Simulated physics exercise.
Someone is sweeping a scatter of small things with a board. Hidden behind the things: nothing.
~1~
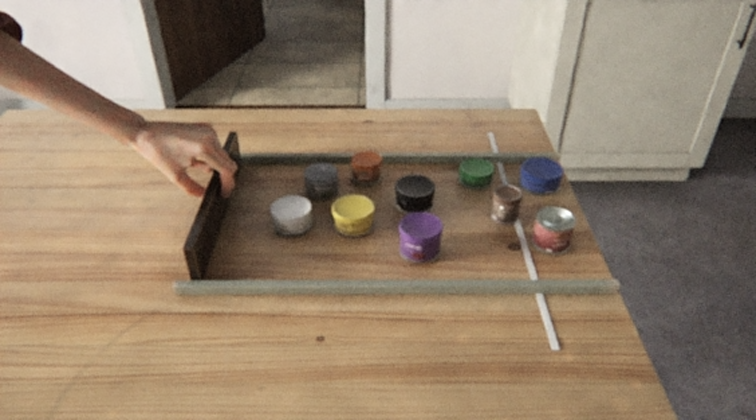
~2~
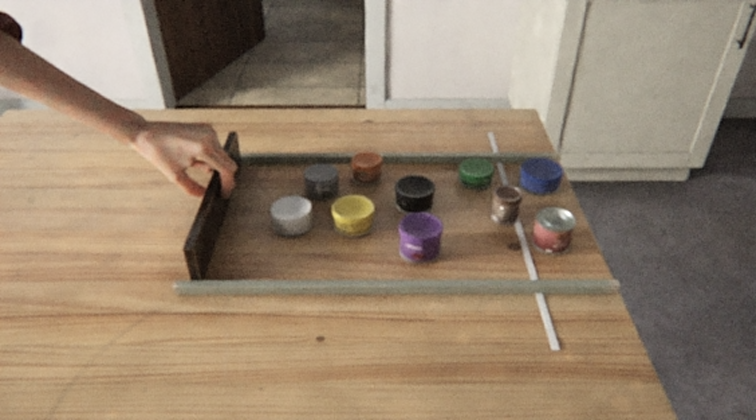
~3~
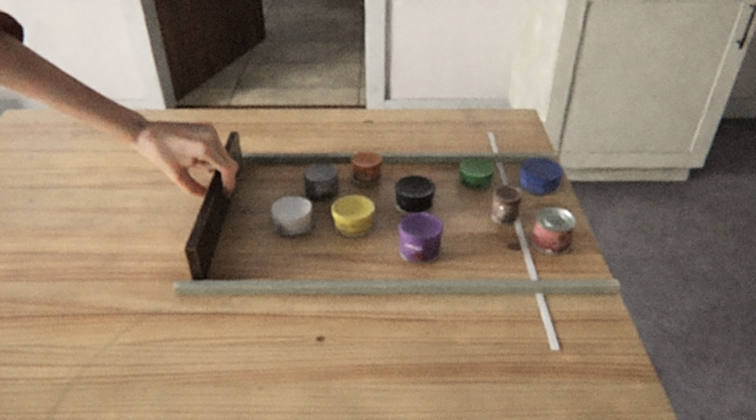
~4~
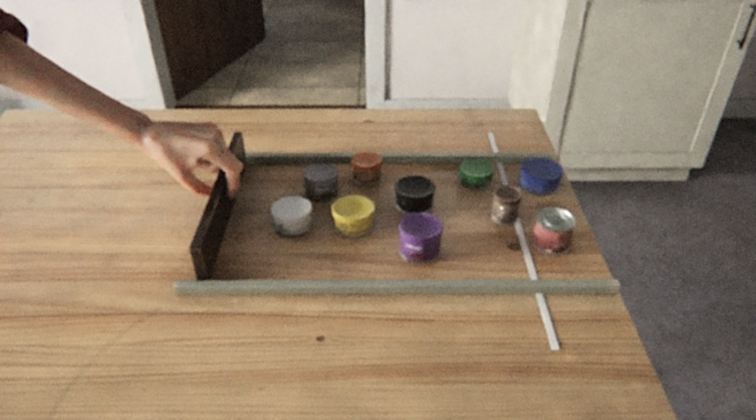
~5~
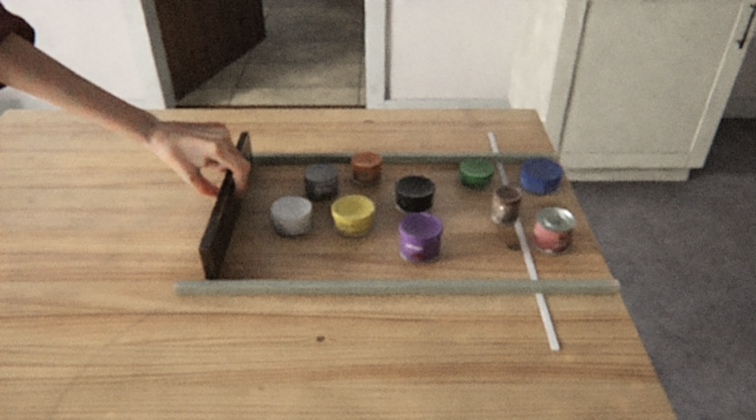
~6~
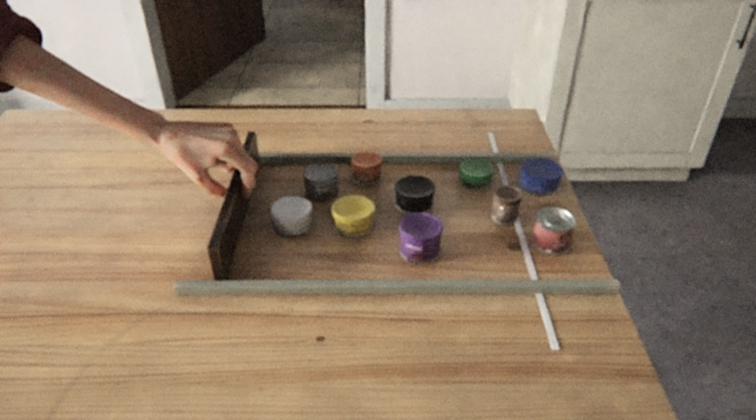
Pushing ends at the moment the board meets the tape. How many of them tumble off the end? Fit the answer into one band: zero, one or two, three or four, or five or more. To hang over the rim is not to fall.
I would say one or two.
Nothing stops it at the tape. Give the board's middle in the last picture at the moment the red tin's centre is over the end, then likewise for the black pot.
Near (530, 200) and (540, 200).
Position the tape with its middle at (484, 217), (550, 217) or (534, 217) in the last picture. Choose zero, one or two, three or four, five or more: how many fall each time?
The falls would be no fall at all; 5 or more; three to four.
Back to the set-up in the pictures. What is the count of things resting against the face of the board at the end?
4 in contact.
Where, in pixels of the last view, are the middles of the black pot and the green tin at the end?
First (558, 195), then (549, 174).
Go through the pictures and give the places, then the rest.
In the first frame, blue tin (541, 177); red tin (553, 231); brown pot (506, 205); board (217, 200); tape (516, 217).
In the second frame, red tin (553, 231); orange tin (367, 168).
In the third frame, brown pot (506, 205); black pot (415, 195).
In the fourth frame, blue tin (541, 177); green tin (476, 174).
In the fifth frame, red tin (553, 231); purple pot (420, 238).
In the sixth frame, blue tin (541, 177); red tin (553, 231); brown pot (506, 205); board (237, 200); tape (516, 217).
Soon after, none off yet; blue tin at rest near (541, 177); red tin at rest near (553, 231); brown pot at rest near (506, 205).
In the end, the number that fall off is one or two; gone, blue tin.
